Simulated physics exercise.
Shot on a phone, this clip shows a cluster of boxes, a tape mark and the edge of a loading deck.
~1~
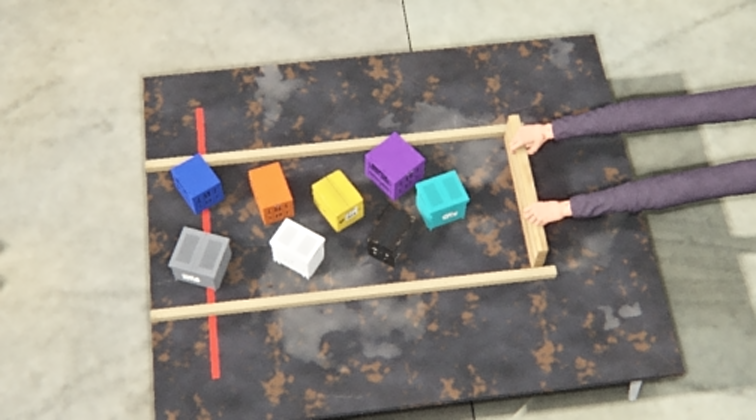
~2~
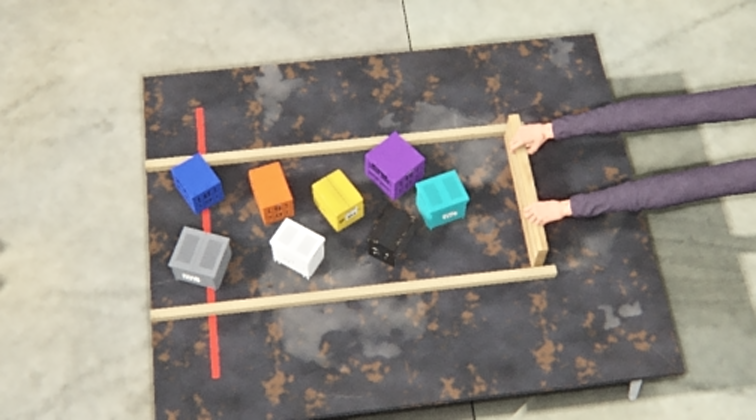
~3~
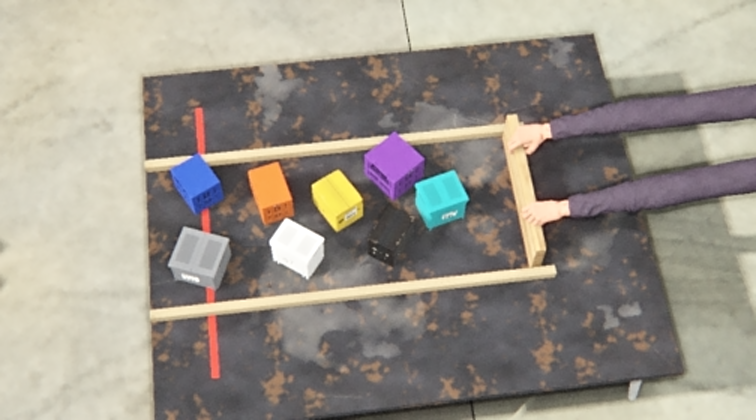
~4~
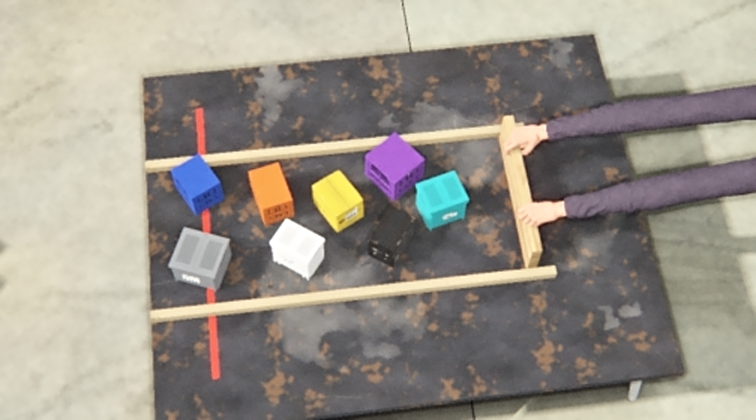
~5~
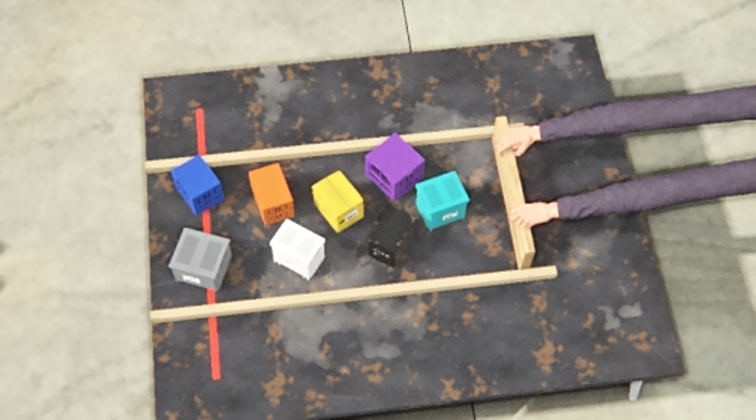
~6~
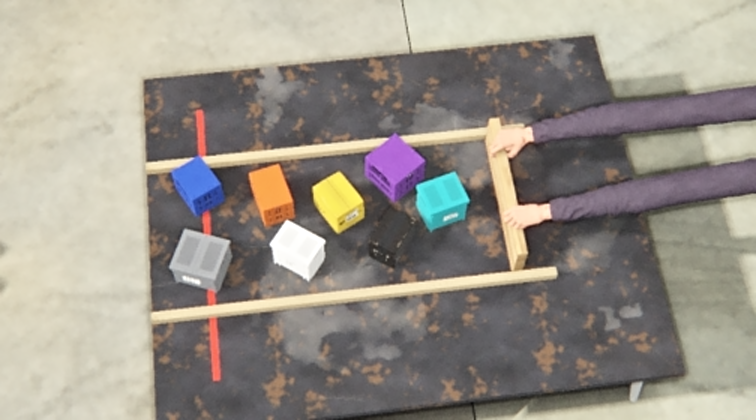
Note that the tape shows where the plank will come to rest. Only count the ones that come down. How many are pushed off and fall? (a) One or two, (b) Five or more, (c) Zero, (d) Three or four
The answer is d.
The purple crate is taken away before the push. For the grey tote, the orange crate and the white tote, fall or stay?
Note: Grey tote falls away / orange crate falls away / white tote stays up top.
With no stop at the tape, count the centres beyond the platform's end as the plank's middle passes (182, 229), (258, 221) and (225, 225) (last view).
Taking the three positions in turn, the counts come to 5, 1 and 3.
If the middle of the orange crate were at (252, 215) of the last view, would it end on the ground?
In that case it ends up off.
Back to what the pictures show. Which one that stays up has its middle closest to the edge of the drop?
White tote.
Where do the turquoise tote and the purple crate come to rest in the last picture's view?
The turquoise tote ends up near (184, 228), and the purple crate near (182, 181).
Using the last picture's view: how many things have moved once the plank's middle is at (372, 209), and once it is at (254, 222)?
Note: First position 4; second position 8.
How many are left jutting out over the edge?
Answer: 1.
Soon after, none off yet; grey tote at rest near (202, 261); blue crate at rest near (198, 186); orange crate at rest near (272, 196).
After that, none off yet; grey tote at rest near (201, 261); blue crate displaced a little near (179, 185); orange crate displaced about its own width near (215, 201).
In the end, the number that fall off is three or four; gone, yellow parcel, orange crate, blue crate and grey tote.
